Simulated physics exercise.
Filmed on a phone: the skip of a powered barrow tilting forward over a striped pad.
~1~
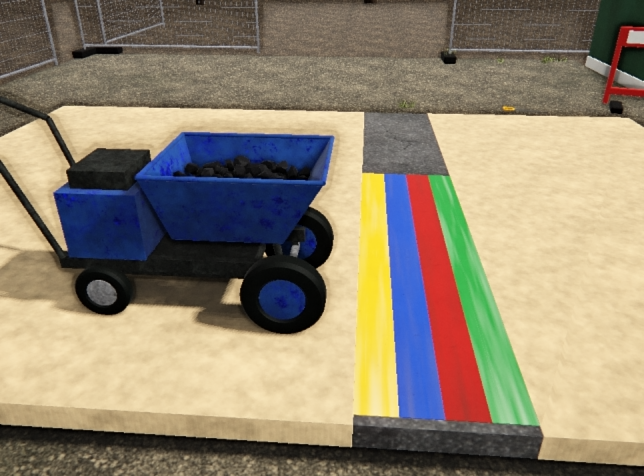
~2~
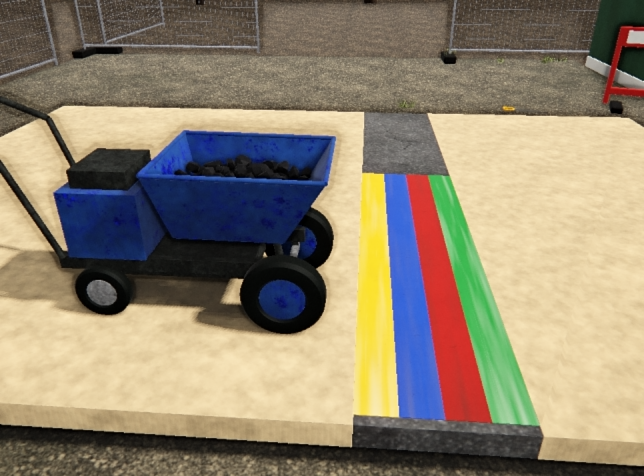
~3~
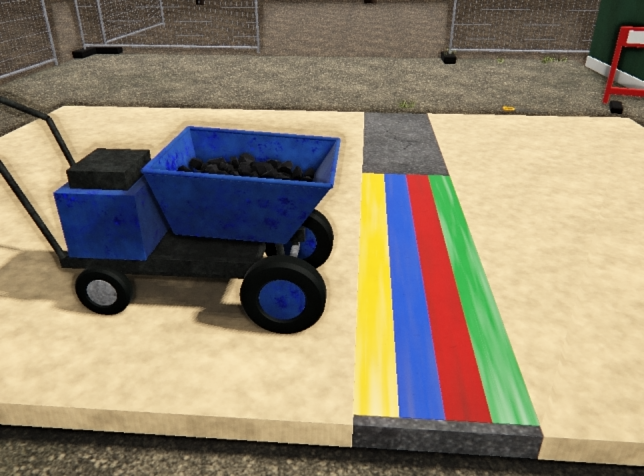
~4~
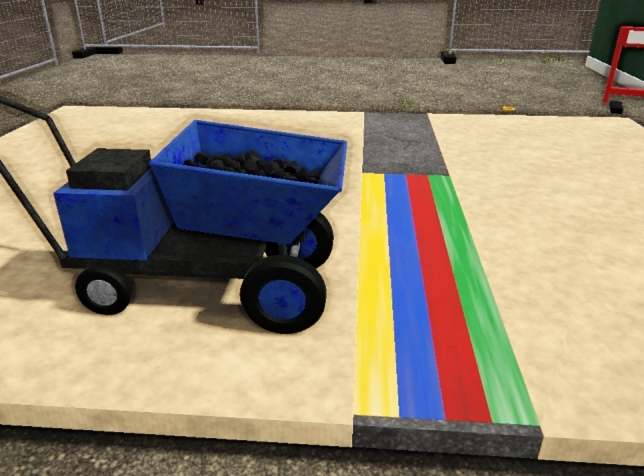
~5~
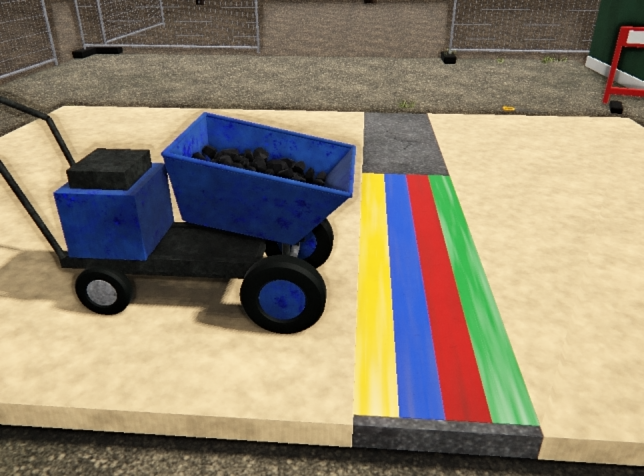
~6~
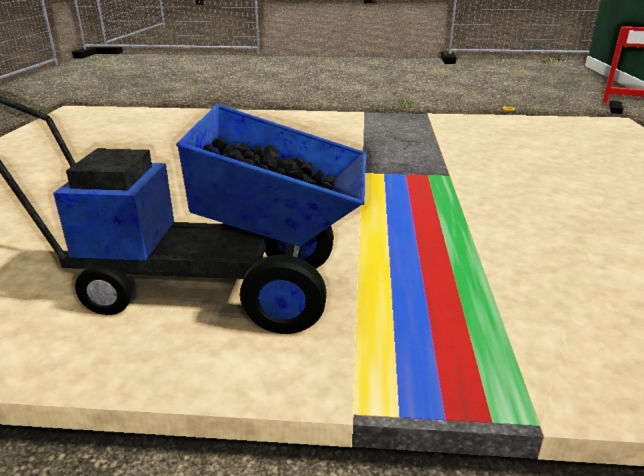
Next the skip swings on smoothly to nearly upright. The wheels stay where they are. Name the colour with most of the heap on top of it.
Red.
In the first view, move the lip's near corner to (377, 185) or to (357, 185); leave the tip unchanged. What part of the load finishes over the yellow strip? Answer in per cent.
About 0 percent at the first place and about 0 percent at the second.
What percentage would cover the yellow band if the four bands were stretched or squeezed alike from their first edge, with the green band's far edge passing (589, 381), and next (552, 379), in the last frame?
Roughly 0 per cent first, then 0 per cent.
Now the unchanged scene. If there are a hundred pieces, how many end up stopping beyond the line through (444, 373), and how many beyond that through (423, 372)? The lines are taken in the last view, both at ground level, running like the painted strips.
The first comes to 50 %, the second to 60 %.
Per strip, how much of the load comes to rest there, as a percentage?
Yellow strip about 0 per cent, blue strip about 15 per cent, red strip about 30 per cent, green strip about 15 per cent.
Soon after the last picture, skip tipped steeply; all in the skip.
A little later, skip tipped right over; nearly all in the skip; a stray few over the blue strip; a stray few over the red strip; a stray few over the green strip.
Later still, skip tipped right over; about a third in the skip; a small part over the blue strip; about a third over the red strip; a small part over the green strip; a small part off the paint.
At rest, skip tipped right over; about a quarter in the skip; none over the yellow strip; a small part over the blue strip; about a third over the red strip; a small part over the green strip; a small part off the paint.
